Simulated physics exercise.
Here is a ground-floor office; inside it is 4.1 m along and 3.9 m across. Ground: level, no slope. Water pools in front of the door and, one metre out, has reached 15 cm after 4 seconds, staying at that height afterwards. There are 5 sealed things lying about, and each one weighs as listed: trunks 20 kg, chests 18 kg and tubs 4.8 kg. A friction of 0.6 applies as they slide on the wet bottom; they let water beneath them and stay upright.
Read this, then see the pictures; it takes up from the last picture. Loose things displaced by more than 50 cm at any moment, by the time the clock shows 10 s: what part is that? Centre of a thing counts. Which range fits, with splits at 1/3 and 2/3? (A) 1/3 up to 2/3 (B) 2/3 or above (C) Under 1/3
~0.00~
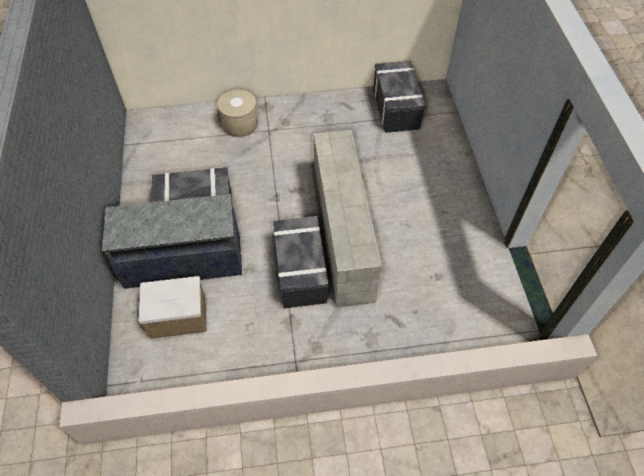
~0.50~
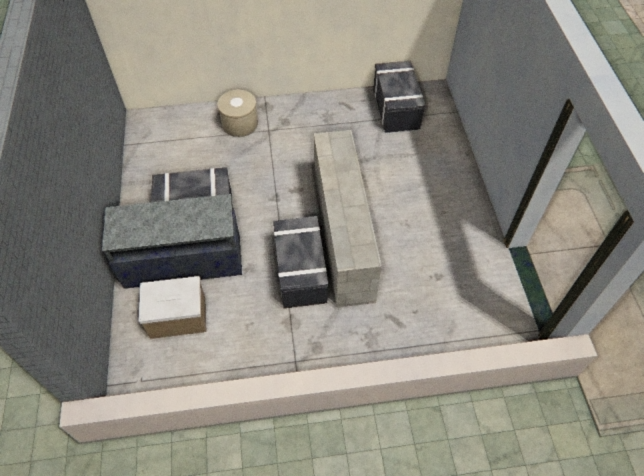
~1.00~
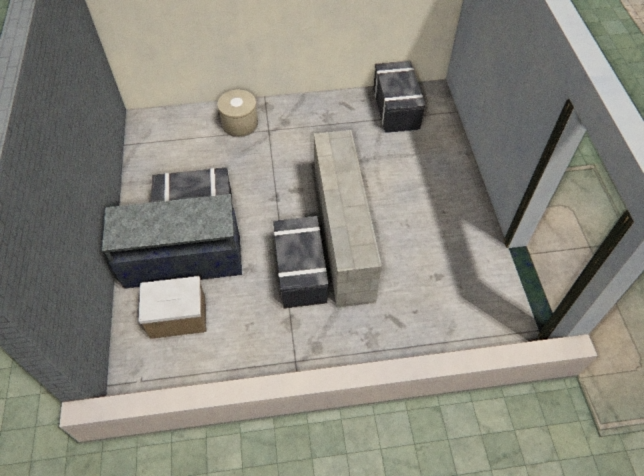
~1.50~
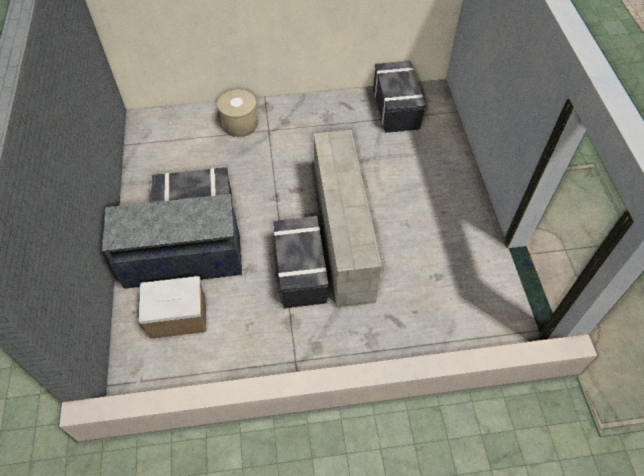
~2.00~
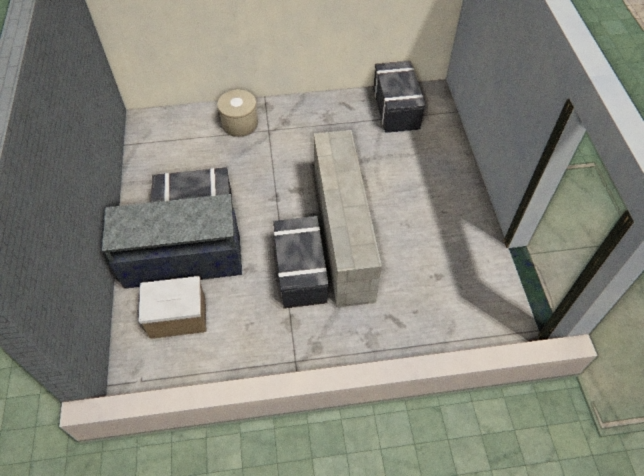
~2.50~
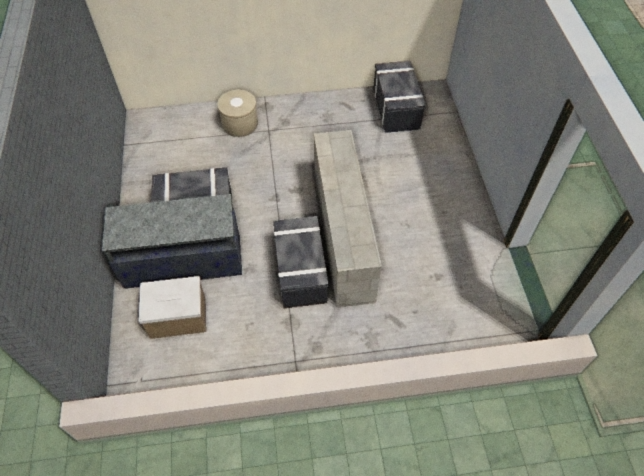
C.
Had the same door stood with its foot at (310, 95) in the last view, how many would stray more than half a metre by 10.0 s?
In that case 0 of them.
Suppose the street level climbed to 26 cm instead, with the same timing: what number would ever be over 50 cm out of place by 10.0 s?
The answer would then be 2.
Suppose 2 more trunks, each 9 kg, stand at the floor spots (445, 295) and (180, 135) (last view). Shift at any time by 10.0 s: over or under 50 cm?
First one goes beyond it, second one stays within it.
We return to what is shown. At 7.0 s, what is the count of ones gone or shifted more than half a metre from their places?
By then the count is 0.
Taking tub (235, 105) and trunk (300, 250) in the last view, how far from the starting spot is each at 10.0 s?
The first is 0 cm from its start, the second 0 cm.
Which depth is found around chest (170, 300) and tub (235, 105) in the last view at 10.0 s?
First about 10 cm, second about 2 cm.
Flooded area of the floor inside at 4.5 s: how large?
Wet area: Approx. 3.5 m2.
After 3.5 s 0 of 5 are over 50 cm from their spots; 0 afloat.
After 4.5 s 0 of 5 are over 50 cm from their spots; 0 afloat.
After 7.0 s 0 of 5 are over 50 cm from their spots; 0 afloat.
After 10.0 s 0 of 5 are over 50 cm from their spots, and 0 have been at some point; 1 afloat.
